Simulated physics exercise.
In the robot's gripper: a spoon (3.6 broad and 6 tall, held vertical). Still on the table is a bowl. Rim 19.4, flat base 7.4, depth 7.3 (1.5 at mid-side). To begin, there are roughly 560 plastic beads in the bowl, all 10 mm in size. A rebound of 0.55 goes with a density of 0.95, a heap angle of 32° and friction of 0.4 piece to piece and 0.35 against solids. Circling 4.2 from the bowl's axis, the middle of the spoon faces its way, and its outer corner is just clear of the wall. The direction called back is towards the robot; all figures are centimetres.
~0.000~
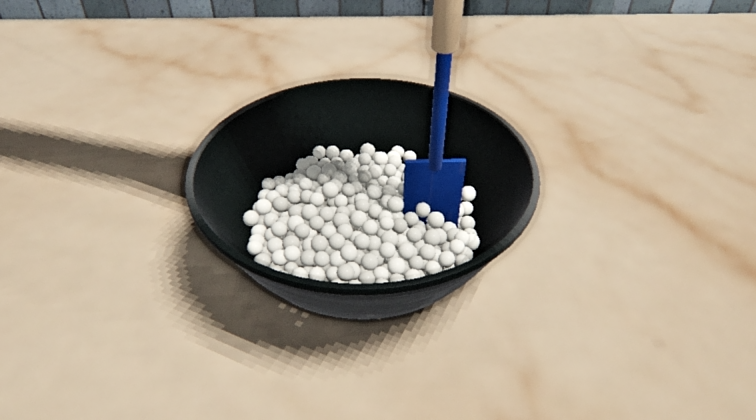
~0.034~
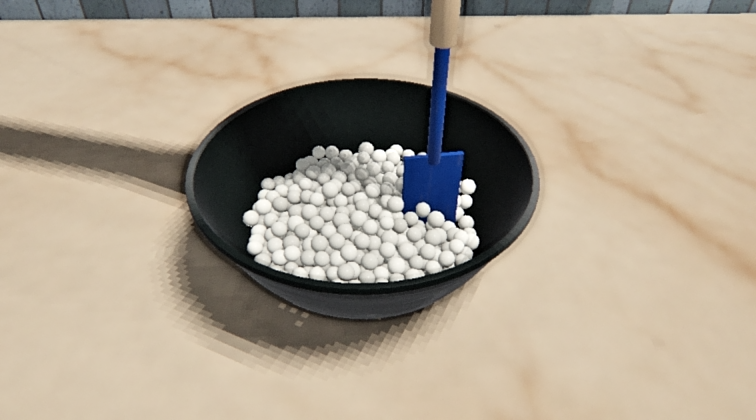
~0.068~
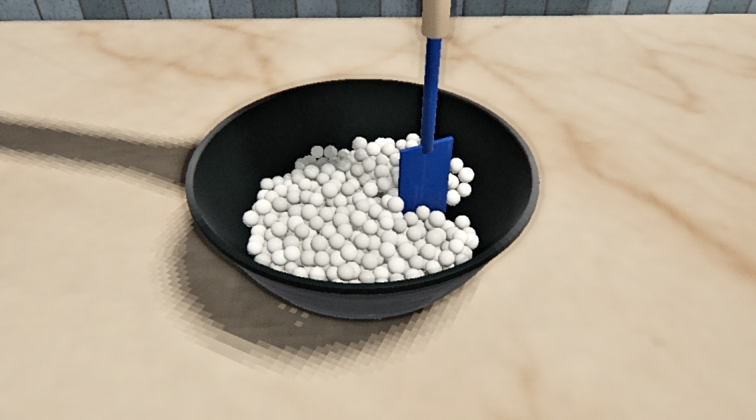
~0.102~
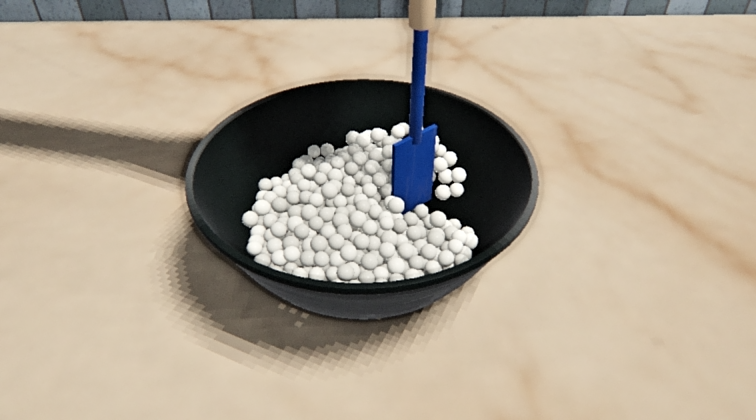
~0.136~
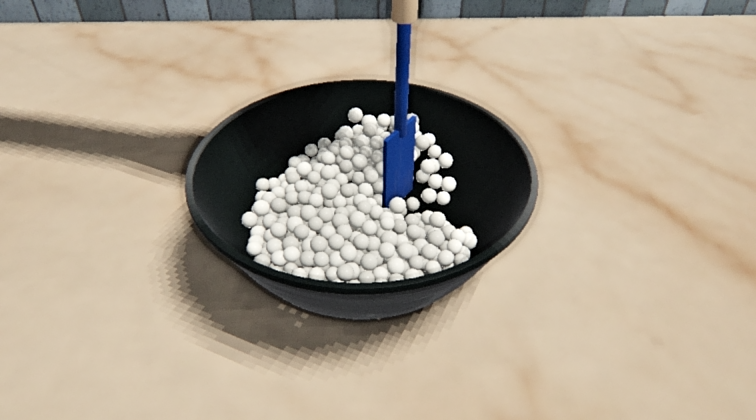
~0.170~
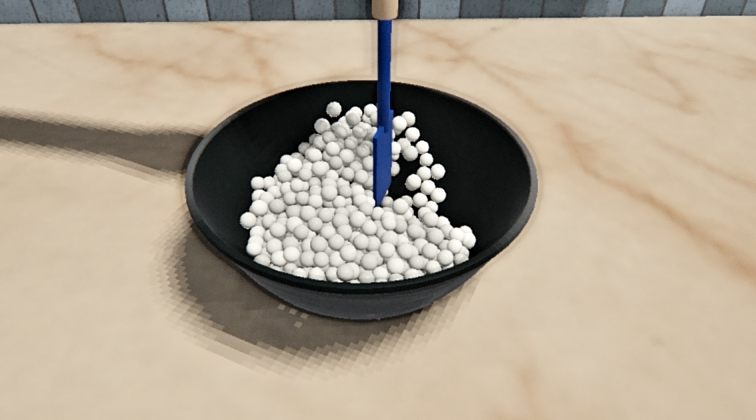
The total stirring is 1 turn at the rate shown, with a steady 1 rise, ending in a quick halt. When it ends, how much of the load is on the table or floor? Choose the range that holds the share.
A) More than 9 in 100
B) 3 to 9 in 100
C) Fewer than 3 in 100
C.
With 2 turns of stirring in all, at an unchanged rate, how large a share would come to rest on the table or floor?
Then some 0 per cent.
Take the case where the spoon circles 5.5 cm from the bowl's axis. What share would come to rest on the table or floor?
It would come to about 0 per cent.
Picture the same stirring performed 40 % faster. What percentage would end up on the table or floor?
Estimated share: Near 0 %.
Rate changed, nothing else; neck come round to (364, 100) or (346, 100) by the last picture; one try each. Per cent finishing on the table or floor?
Around 0 and 0 percent, in that order.
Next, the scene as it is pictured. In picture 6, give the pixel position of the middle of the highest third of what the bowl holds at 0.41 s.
The top third is centred near (282, 227) in the last picture.
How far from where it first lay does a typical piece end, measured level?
Roughly 6 cm.
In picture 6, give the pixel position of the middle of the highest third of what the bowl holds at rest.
Roughly at pixel (422, 190).
After 0.41 s, 182° round, highest piece 8 above the table; 560 in the bowl.
After 0.65 s, 295° round, highest piece 8 above the table; 560 in the bowl.
After 0.97 s, 0° round, highest piece 6 above the table; 560 in the bowl.
After 1.67 s, 0° round, highest piece 6 above the table; 560 in the bowl.
At rest, 560 in the bowl. That is 0 % on the table or floor.
